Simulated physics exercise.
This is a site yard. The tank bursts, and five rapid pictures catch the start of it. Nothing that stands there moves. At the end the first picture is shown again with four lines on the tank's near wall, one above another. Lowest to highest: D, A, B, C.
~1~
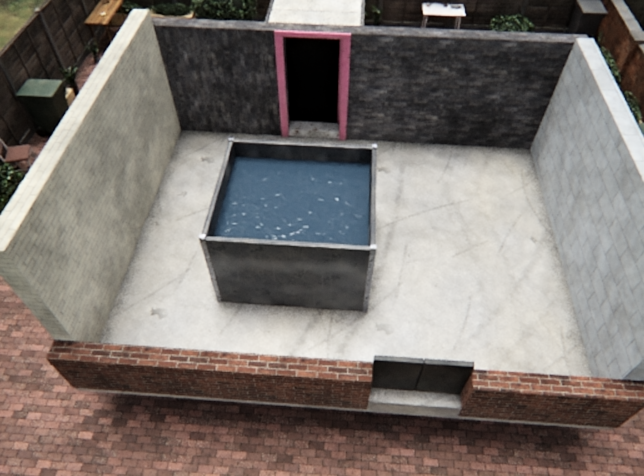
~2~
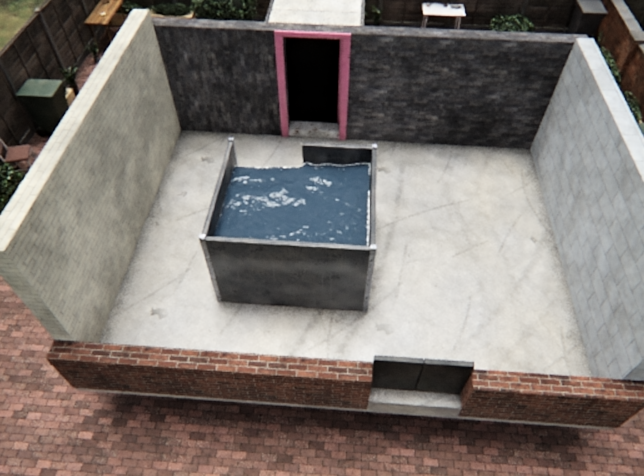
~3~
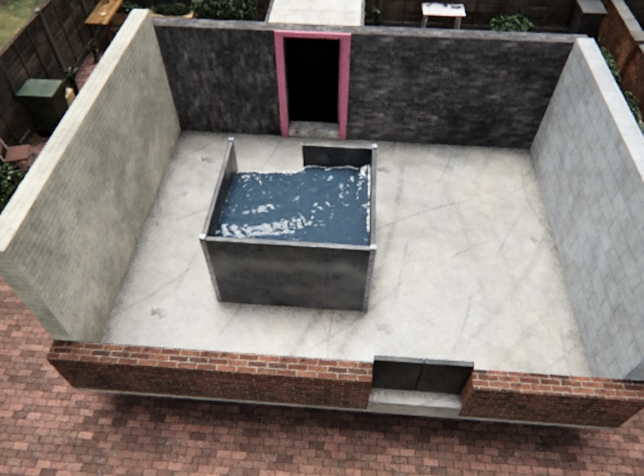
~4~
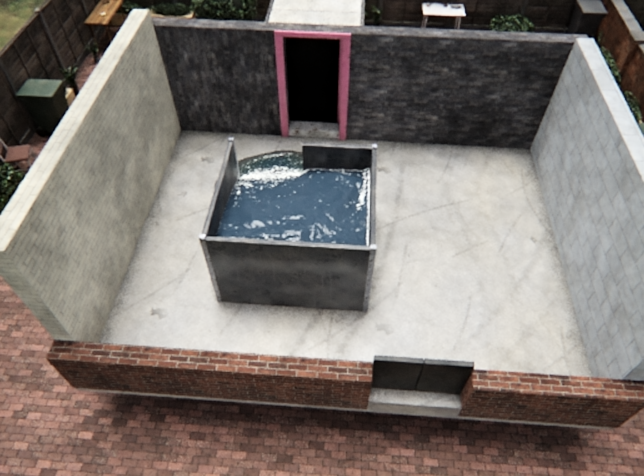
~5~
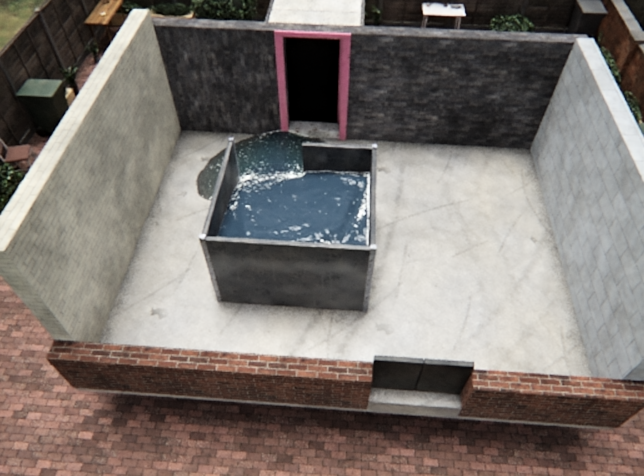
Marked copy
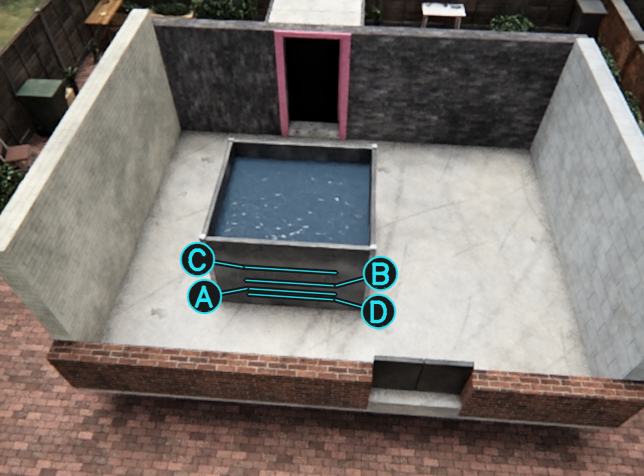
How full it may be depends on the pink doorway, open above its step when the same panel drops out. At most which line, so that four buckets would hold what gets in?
Line A just does it.
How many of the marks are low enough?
Two of the four.
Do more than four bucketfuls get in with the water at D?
No.
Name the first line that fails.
B it is.
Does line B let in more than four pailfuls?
Yes, that goes wrong.
On the marked copy, A at (291, 291); B at (290, 283); C at (289, 270); D at (291, 296); from the bottom up D, A, B, C.
Choosing A, a bucket or two gets in.
Choosing B, about 10 bucketfuls get in.
Choosing C, dozens of bucketfuls pour in.
Choosing D, nothing gets over.
